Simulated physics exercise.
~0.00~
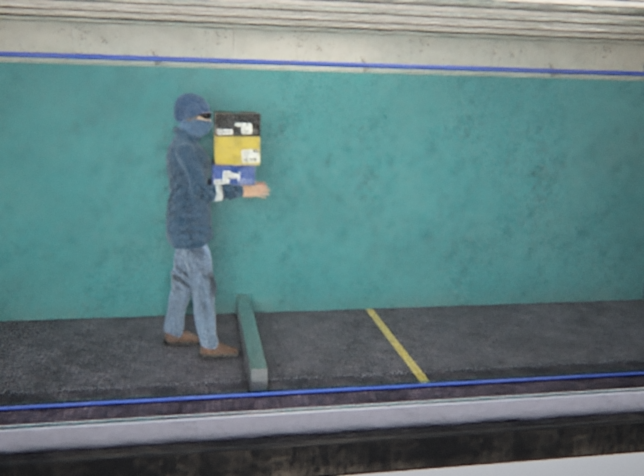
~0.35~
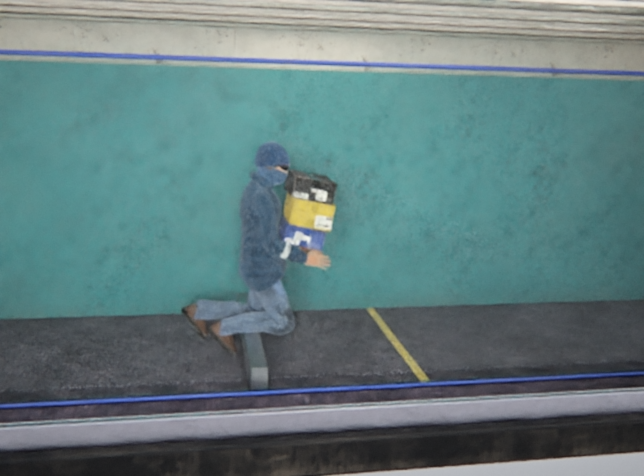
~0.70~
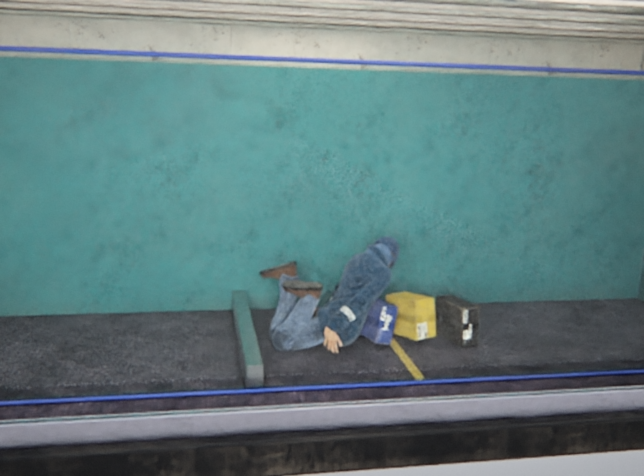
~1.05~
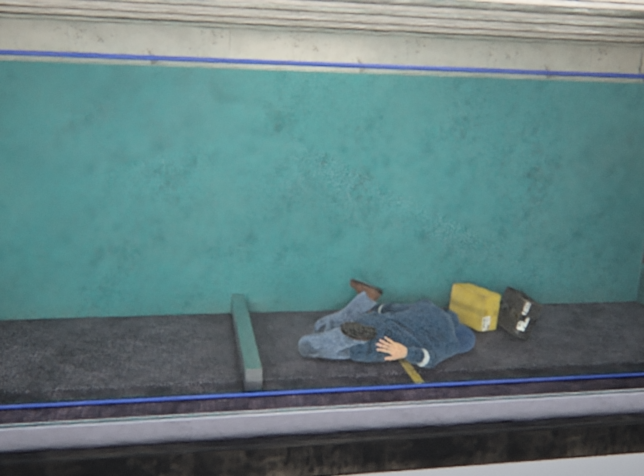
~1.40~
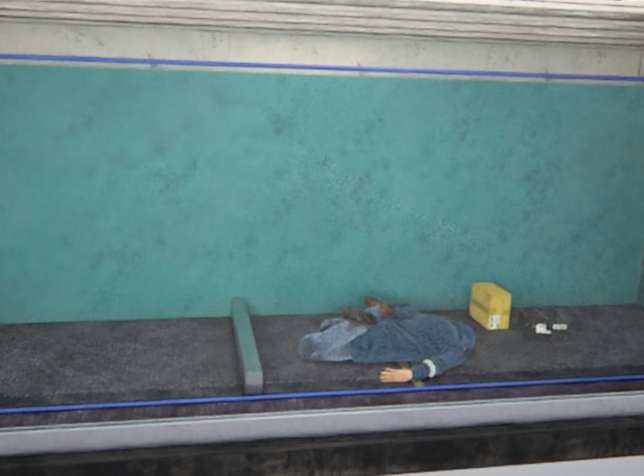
A person carrying three parcels trips over a low rail and collapses, spilling them rightward.
